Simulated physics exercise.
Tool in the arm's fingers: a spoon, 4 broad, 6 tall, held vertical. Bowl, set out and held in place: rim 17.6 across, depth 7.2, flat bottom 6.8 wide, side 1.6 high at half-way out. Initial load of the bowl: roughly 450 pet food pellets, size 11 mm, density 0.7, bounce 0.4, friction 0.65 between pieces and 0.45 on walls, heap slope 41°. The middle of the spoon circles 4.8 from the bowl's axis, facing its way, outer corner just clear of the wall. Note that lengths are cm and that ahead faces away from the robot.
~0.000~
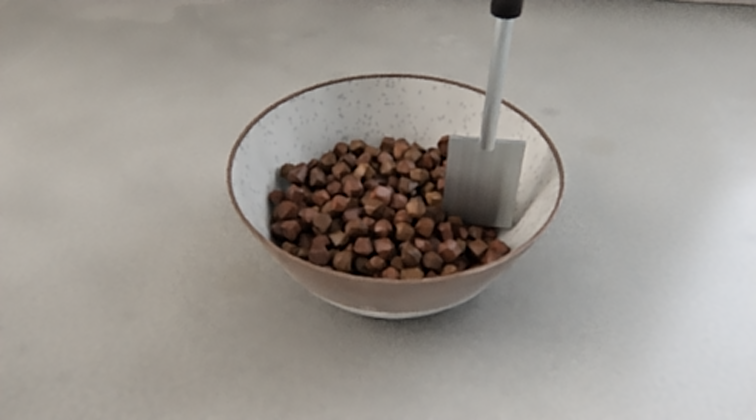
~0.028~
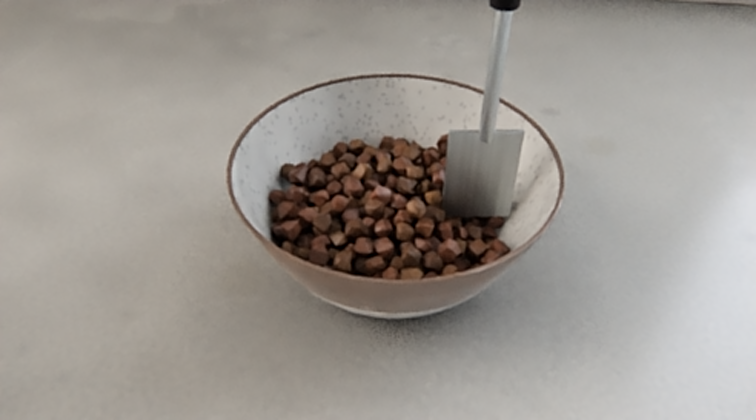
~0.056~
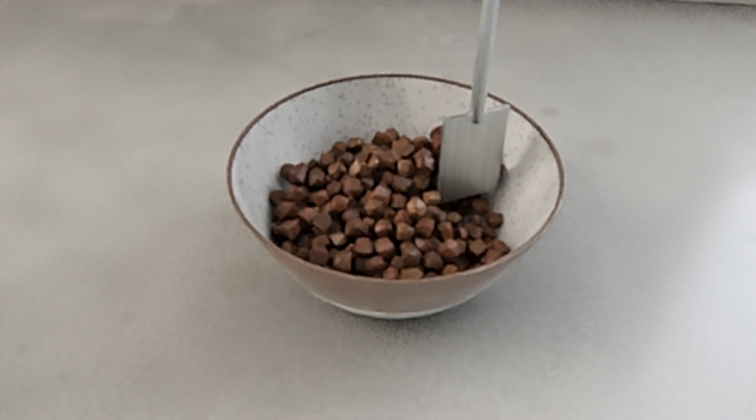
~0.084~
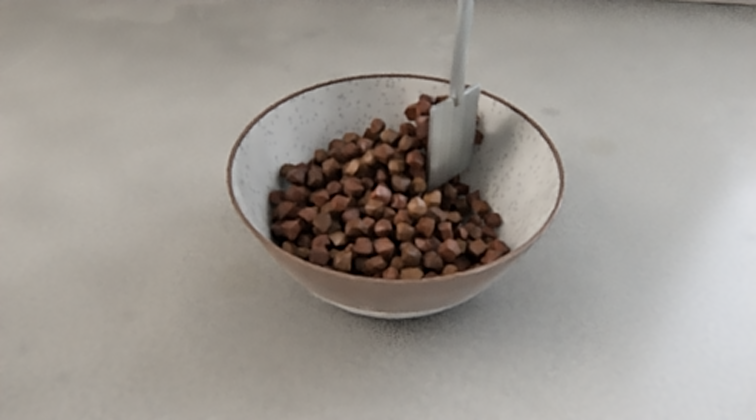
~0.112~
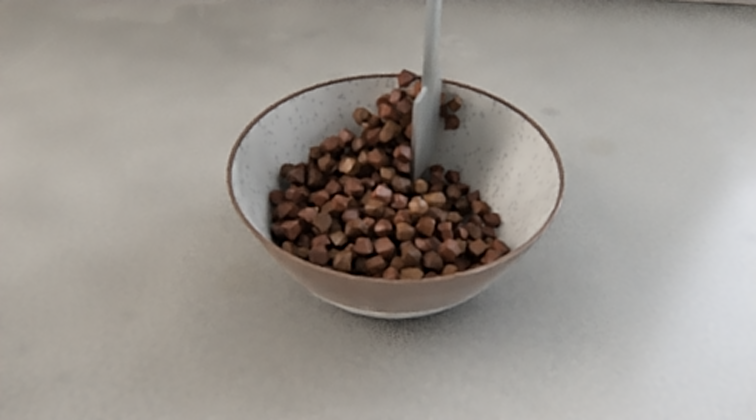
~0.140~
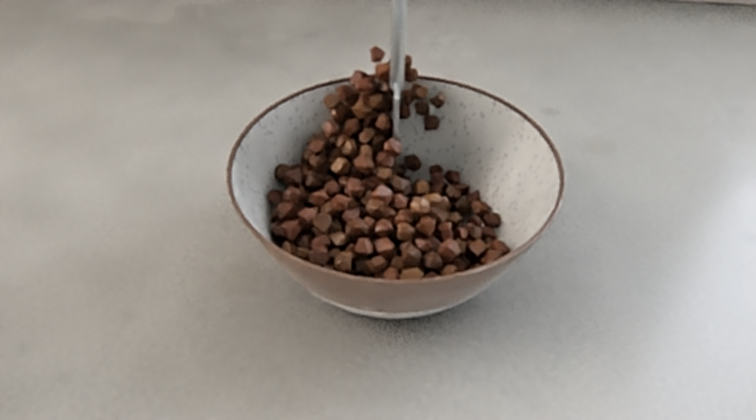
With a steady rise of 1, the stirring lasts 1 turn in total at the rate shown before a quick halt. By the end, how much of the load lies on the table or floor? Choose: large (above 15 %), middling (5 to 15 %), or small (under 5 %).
Large.
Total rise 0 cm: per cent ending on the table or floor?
20 per cent, roughly.
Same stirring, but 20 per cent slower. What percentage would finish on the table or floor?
I'd say close to 15 %.
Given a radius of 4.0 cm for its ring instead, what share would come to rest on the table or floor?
Roughly 25 percent, I'd expect.
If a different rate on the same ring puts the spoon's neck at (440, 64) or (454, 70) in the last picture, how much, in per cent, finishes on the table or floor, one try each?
Some 10 and 10 %.
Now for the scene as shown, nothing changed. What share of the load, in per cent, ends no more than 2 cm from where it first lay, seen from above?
Around 45 in a hundred, roughly.
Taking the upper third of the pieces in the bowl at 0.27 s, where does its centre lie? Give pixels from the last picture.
The upper third is centred close to (331, 224).
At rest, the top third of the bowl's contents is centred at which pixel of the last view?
It is centred around (438, 188).
After 0.27 s, 195° round, highest piece 11 above the table; 422 in the bowl, 3 on the table or floor, 24 in flight or on the tool.
After 0.39 s, 294° round, highest piece 10 above the table; 390 in the bowl, 31 on the table or floor, 28 in flight or on the tool.
After 0.65 s, 0° round, highest piece 7 above the table; 358 in the bowl, 90 on the table or floor, 1 in flight or on the tool.
After 1.35 s, 0° round, highest piece 7 above the table; 358 in the bowl, 91 on the table or floor.
At rest, 358 in the bowl, 91 on the table or floor. That is 20 % on the table or floor.
